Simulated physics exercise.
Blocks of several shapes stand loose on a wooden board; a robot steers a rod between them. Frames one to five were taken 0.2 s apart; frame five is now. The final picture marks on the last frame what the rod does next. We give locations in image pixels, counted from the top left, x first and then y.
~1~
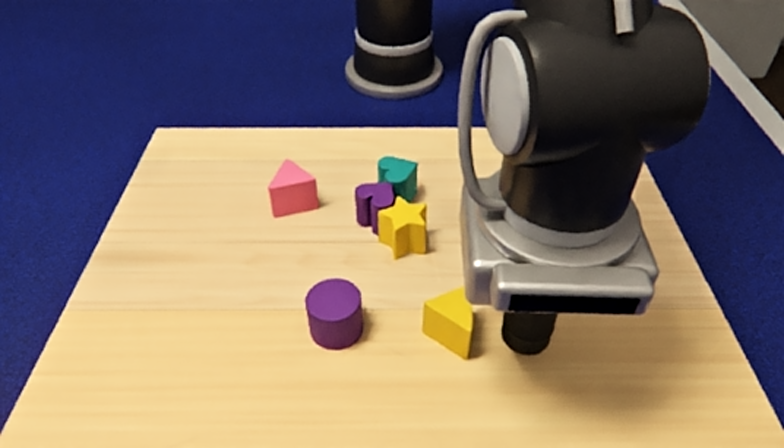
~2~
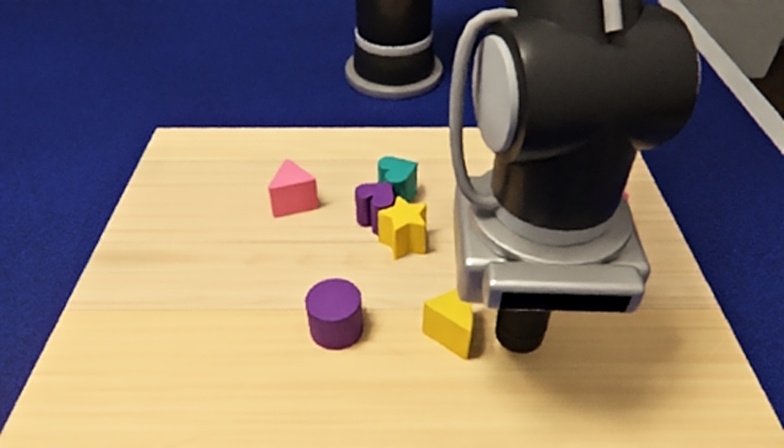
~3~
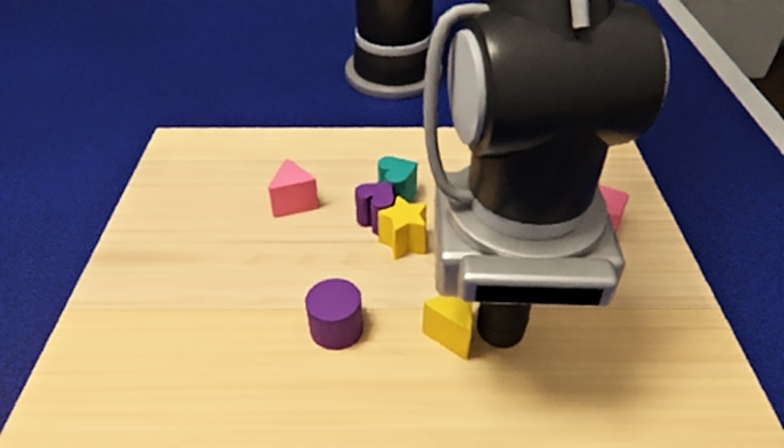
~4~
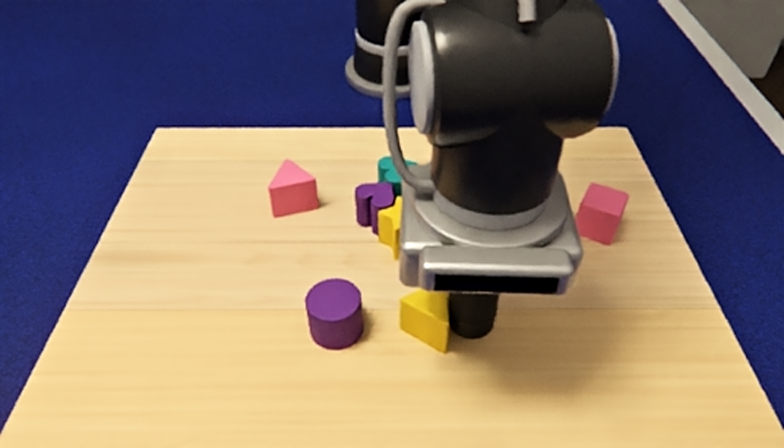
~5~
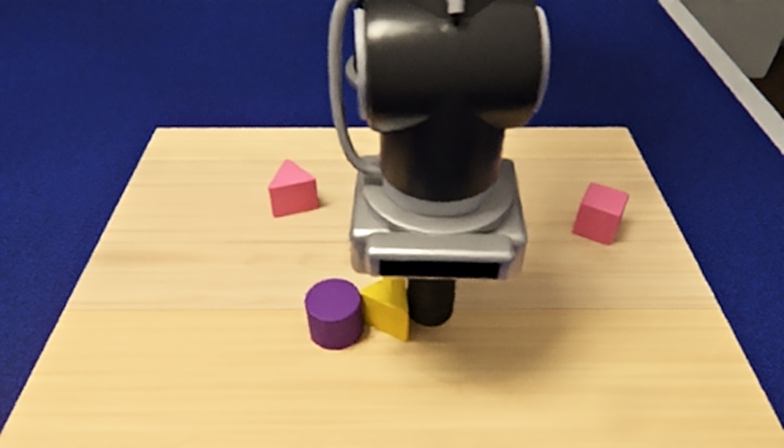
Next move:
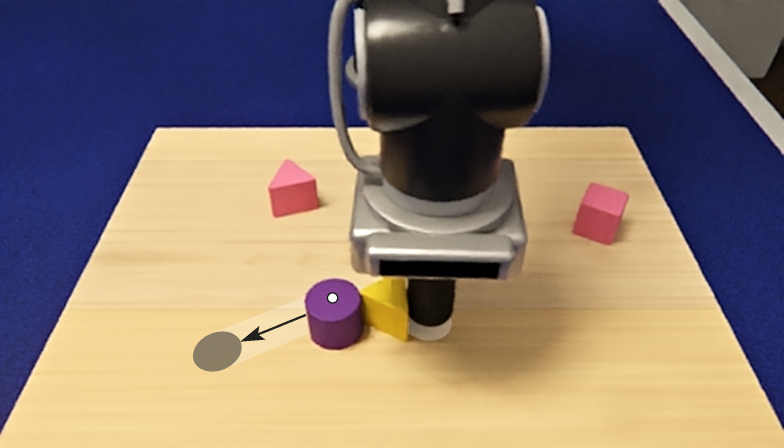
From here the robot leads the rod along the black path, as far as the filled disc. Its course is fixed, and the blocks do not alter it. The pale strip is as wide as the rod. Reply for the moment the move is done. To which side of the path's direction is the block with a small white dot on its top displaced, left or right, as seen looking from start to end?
The answer is left: Facing from the path's start to its end, that's where the block with a small white dot on its top shifts.
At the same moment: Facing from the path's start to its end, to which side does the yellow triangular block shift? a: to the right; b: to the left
Answer: A.
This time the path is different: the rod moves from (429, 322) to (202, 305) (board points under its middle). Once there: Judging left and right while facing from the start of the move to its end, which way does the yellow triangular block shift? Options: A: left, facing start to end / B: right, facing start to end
Answer: B.
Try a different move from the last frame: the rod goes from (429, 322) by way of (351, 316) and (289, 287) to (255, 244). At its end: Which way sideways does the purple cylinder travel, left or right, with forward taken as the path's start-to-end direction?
Shifted left.
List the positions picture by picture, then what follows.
In the first picture, rod tip at (525, 337); block tops, purple cylinder at (333, 298); yellow triangular block at (456, 304); yellow star at (405, 212).
In the second picture, rod at (519, 335); blocks unchanged.
In the third picture, rod at (500, 330); blocks unchanged.
In the fourth picture, rod at (470, 321); yellow triangular block at (432, 299).
In the fifth picture, rod at (430, 310); purple cylinder at (333, 298); yellow triangular block at (390, 289); yellow star hidden.
Path on the board, from (429, 322) over (361, 303) and (290, 321) to (218, 351); the dot is on the purple cylinder.
The first path, step by step. One third of the way, rod at (358, 291); purple cylinder at (305, 300); yellow triangular block at (319, 264).
Two thirds of the way, rod at (287, 309); purple cylinder at (252, 329); yellow triangular block at (275, 262), turned 55° clockwise.
At the end, rod at (213, 339); purple cylinder at (211, 366); yellow triangular block at (274, 262), turned 60° clockwise; yellow star in place.
